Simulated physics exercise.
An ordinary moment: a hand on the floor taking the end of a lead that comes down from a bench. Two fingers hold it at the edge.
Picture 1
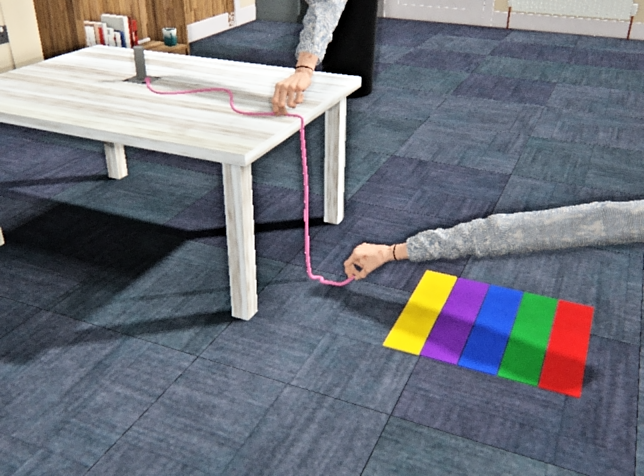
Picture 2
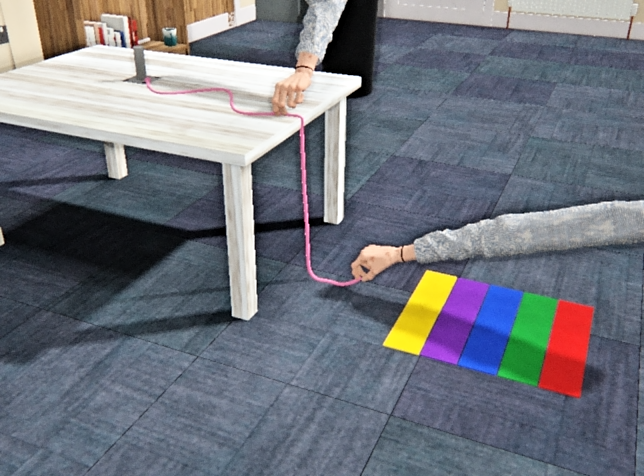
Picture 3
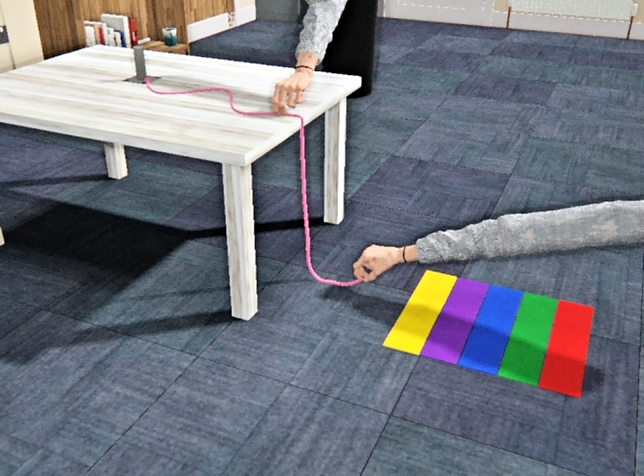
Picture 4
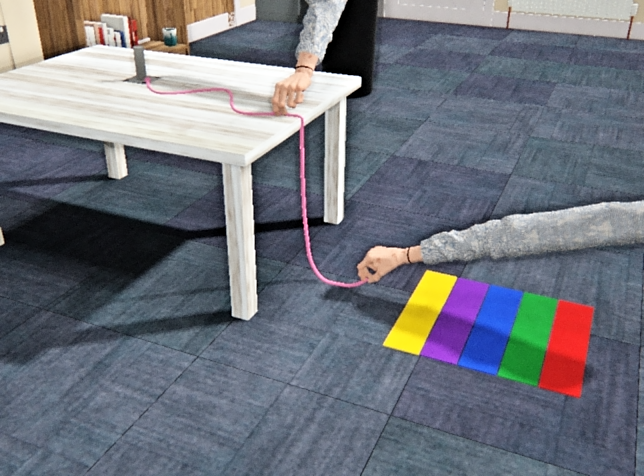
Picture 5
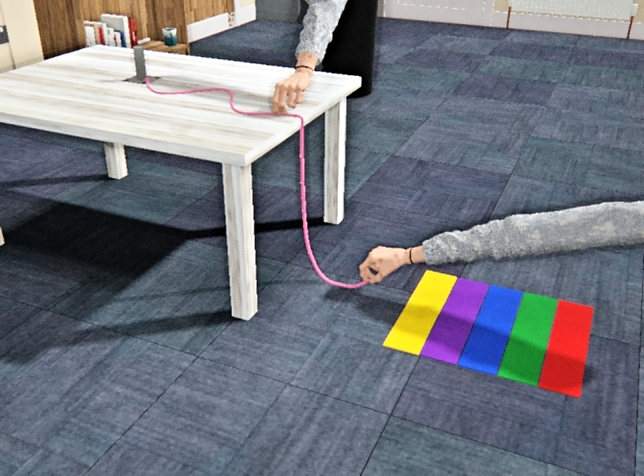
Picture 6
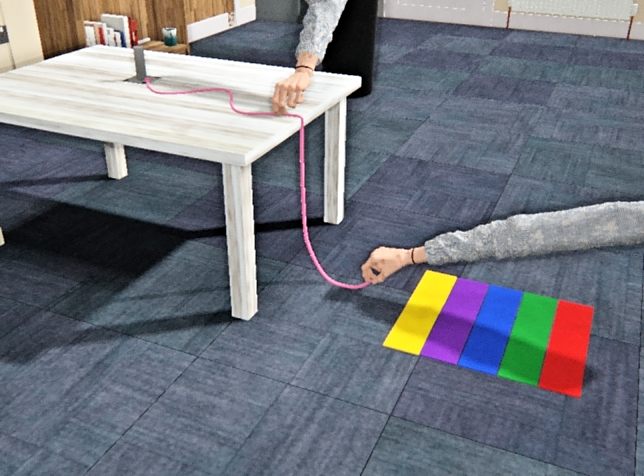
A hand near the floor draws the end of a pink cord slightly right.
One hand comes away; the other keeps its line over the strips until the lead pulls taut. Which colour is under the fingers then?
The end stops over the green strip.
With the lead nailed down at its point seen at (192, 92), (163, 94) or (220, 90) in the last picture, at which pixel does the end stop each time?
In that order: (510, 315), (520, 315) and (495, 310).
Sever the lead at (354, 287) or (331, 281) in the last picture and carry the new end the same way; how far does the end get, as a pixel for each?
About (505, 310) and (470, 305).
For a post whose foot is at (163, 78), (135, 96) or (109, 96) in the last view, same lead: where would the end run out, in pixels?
Near (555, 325), (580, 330) and (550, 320).
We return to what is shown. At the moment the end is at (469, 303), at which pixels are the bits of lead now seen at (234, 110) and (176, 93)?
The first at (297, 110), the second at (203, 90).
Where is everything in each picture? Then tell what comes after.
End (354, 276); yellow (409, 334); purple (445, 343); blue (483, 353); green (522, 363); red (563, 374), in the first picture.
End (361, 278); lead through (150, 88) (215, 90) (233, 108) (300, 120) (304, 194) (308, 265), in the second picture.
End (363, 279), in the third picture.
End (367, 280); lead through (150, 88) (215, 90) (233, 108) (300, 120) (303, 194) (312, 265), in the fourth picture.
End (369, 280), in the fifth picture.
End (371, 280); lead through (150, 88) (215, 90) (233, 108) (300, 120) (303, 194) (317, 264), in the sixth picture.
Soon after, end near (469, 303); over purple.
Then, end near (511, 313); over blue.
At full stretch, end near (537, 319); over green. It gets as far as the green strip.
